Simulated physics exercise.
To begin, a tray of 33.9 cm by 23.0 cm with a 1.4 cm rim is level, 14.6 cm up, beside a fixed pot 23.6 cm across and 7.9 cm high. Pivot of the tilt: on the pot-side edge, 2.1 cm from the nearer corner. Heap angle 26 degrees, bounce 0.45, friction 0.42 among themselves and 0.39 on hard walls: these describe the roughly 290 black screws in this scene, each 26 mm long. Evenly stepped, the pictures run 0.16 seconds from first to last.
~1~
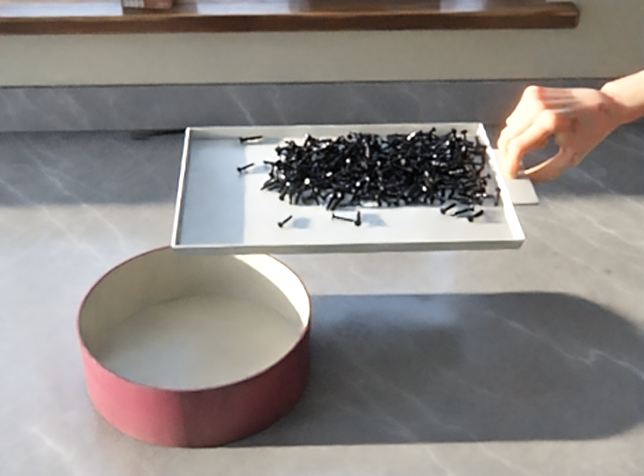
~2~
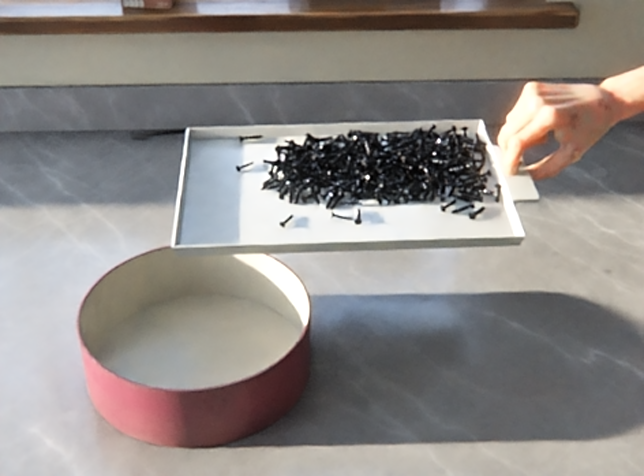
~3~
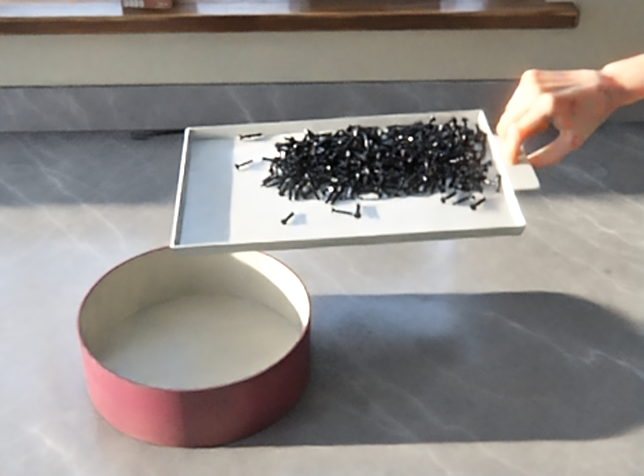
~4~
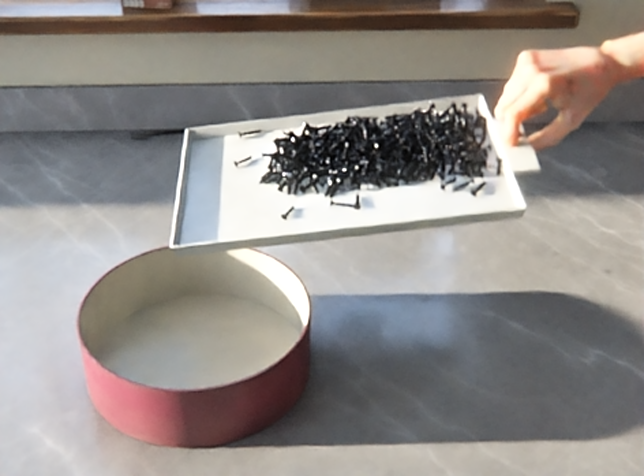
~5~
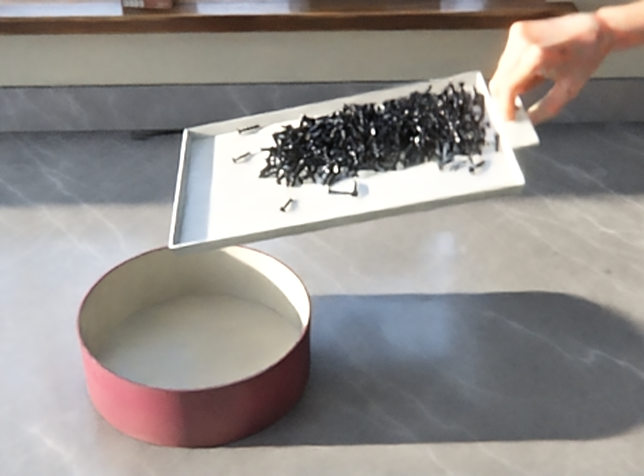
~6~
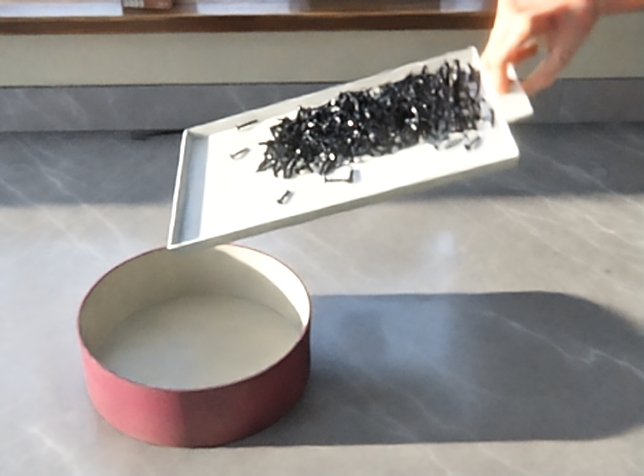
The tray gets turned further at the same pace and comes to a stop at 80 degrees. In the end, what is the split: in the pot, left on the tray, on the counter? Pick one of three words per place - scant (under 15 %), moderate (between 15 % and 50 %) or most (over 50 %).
My call is pot: Scant, tray: Scant, counter: Most.
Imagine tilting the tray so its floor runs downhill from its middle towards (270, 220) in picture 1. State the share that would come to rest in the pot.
75 %.
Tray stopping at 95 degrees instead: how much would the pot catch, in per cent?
Then about 10 per cent.
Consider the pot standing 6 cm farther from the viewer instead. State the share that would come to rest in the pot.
Roughly 30 per cent.
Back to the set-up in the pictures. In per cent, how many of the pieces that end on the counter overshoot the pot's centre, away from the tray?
It comes to near 100 percent.
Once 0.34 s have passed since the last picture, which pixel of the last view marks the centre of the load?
Roughly (208, 95).
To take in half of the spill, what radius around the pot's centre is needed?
That comes to near 24 cm.
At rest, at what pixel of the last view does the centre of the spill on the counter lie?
(80, 273), about.
Then, 0.21 s after the last picture, tilt 50 degrees; the tray holds 100 %, the pot 0 %.
Then, 0.34 s after the last picture, tilt 71 degrees; the tray holds 100 %, the pot 0 %.
Then, 0.61 s after the last picture, tilt 80 degrees; the tray holds 0 %, the pot 5 %.
In the end, pot 10 %, tray 0 %, counter 90 %.
